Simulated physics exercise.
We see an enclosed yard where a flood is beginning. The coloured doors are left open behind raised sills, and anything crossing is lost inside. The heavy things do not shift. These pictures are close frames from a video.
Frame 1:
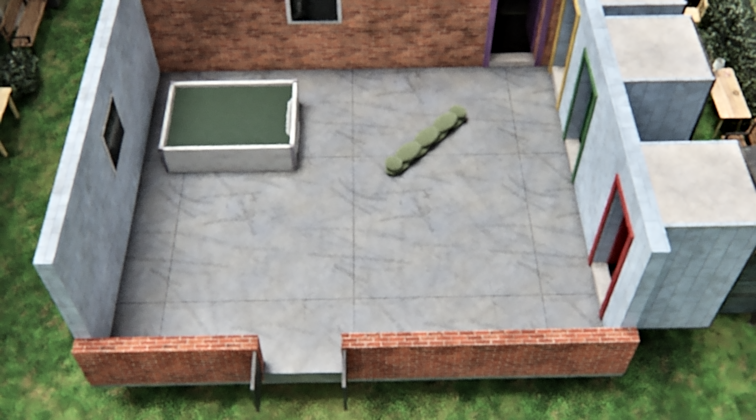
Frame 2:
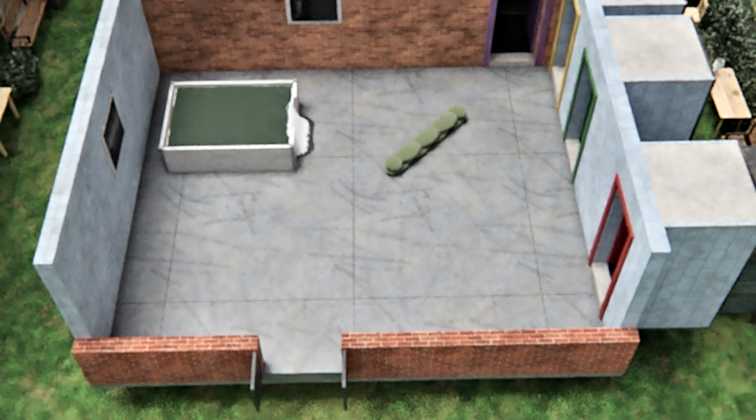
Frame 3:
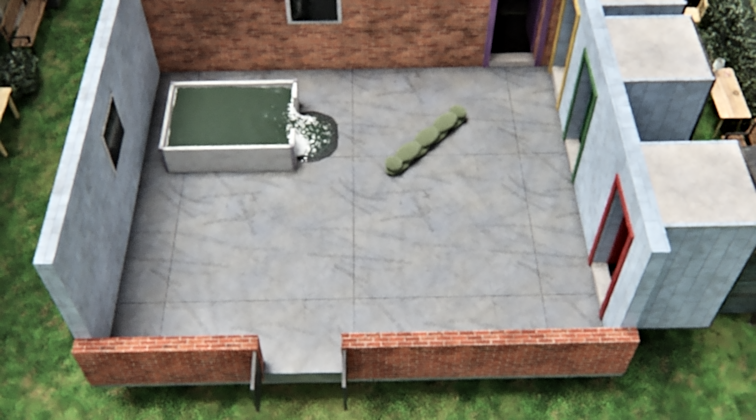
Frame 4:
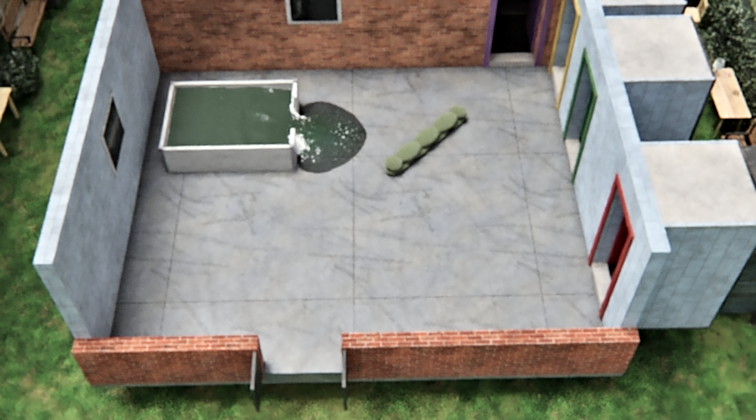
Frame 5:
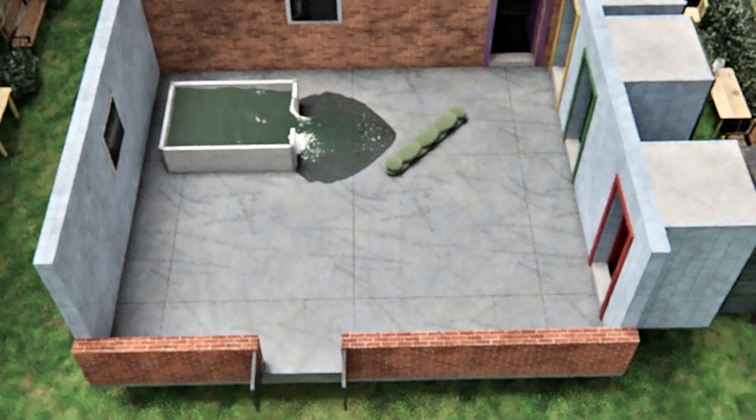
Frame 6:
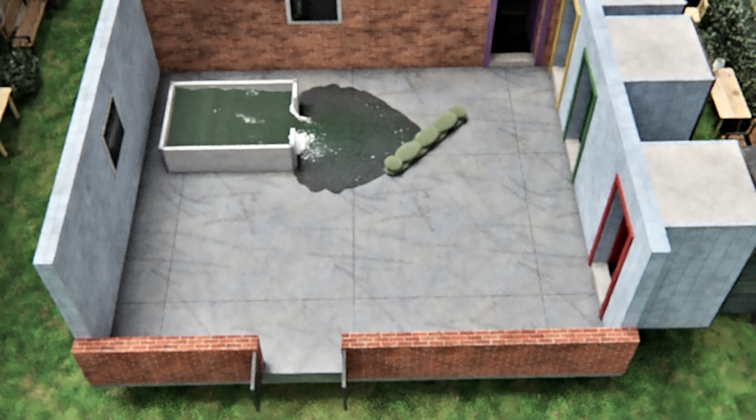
At the start, an open tank of dark green water sits whole and still in a walled yard, near a low diagonal hedge. Water then bursts from the tank's right side, splashing white onto the paving, and a dark pool spreads rightward and widens until it reaches the hedge.
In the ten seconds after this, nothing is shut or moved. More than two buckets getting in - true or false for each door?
Red door: False; purple door: False; green door: False; yellow door: False.
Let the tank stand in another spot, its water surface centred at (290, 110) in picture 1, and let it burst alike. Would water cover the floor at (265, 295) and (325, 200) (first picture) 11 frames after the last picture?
Point 1: Not wet; point 2: Soaked through.
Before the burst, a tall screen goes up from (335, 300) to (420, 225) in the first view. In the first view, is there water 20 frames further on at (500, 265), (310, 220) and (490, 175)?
Results in order: Swamped / bone-dry / bone-dry.
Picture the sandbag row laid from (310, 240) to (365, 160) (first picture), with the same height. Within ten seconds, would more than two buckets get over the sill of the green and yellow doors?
Door by door: The green one goes past the limit, then the yellow one remains within bounds.
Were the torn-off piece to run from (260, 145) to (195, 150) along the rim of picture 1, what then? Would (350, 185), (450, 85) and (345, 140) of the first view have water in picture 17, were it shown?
In turn: Clear, clear, no water.
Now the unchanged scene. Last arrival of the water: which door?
My answer: The door marked red.
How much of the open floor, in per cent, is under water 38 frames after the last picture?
About 55 per cent.
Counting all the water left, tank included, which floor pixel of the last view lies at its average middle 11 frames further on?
The spot I would choose is (302, 132).
A moment on, water covers 15 % of the floor; the red door not reached, the purple door not reached, the green door not reached, the yellow door not reached.
Next, water covers 25 % of the floor; the red door not reached, the purple door wet at the sill, nothing in, the green door not reached, the yellow door not reached.
Then, water covers 35 % of the floor; the red door not reached, the purple door wet at the sill, nothing in, the green door wet at the sill, nothing in, the yellow door under two buckets in.
Later, water covers 55 % of the floor; the red door wet at the sill, nothing in, the purple door under two buckets in, the green door wet at the sill, nothing in, the yellow door under two buckets in.
In the end, water covers 70 % of the floor; the red door wet at the sill, nothing in, the purple door under two buckets in, the green door wet at the sill, nothing in, the yellow door under two buckets in.
